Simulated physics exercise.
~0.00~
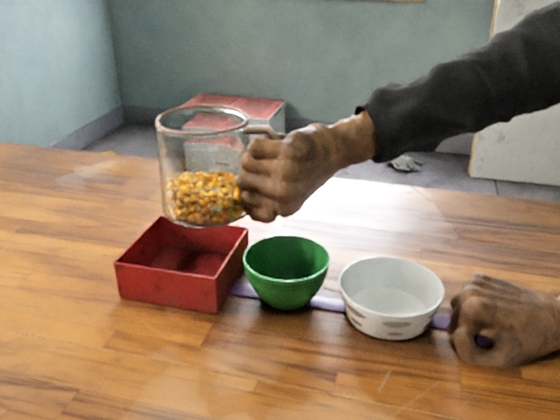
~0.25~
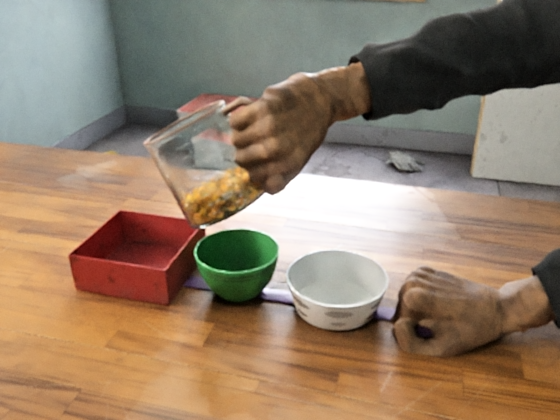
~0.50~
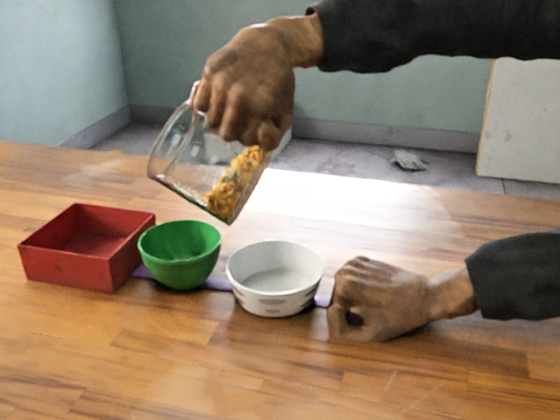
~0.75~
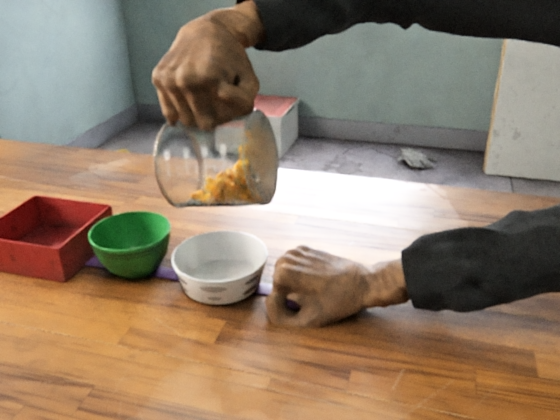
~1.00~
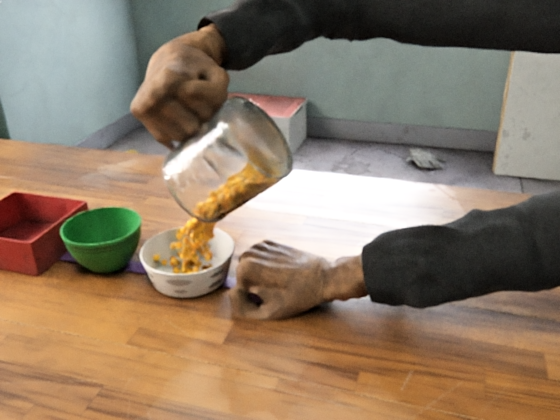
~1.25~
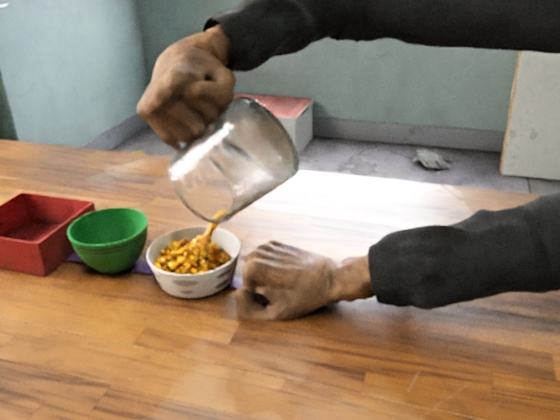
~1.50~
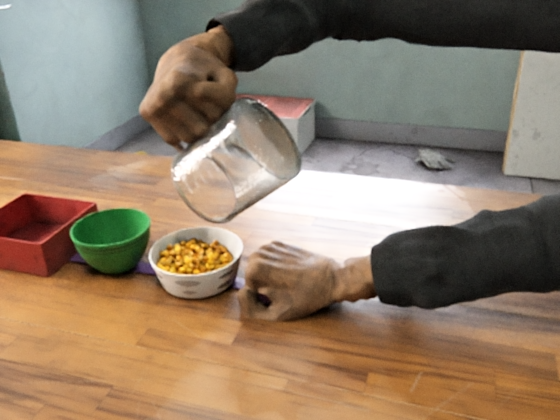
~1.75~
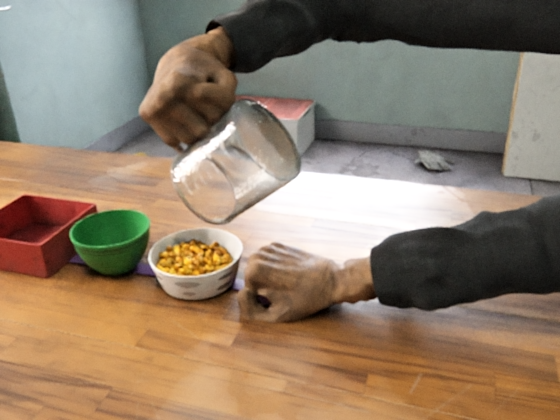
A hand tips a clear jug, pouring all its maize kernels into the white dish.
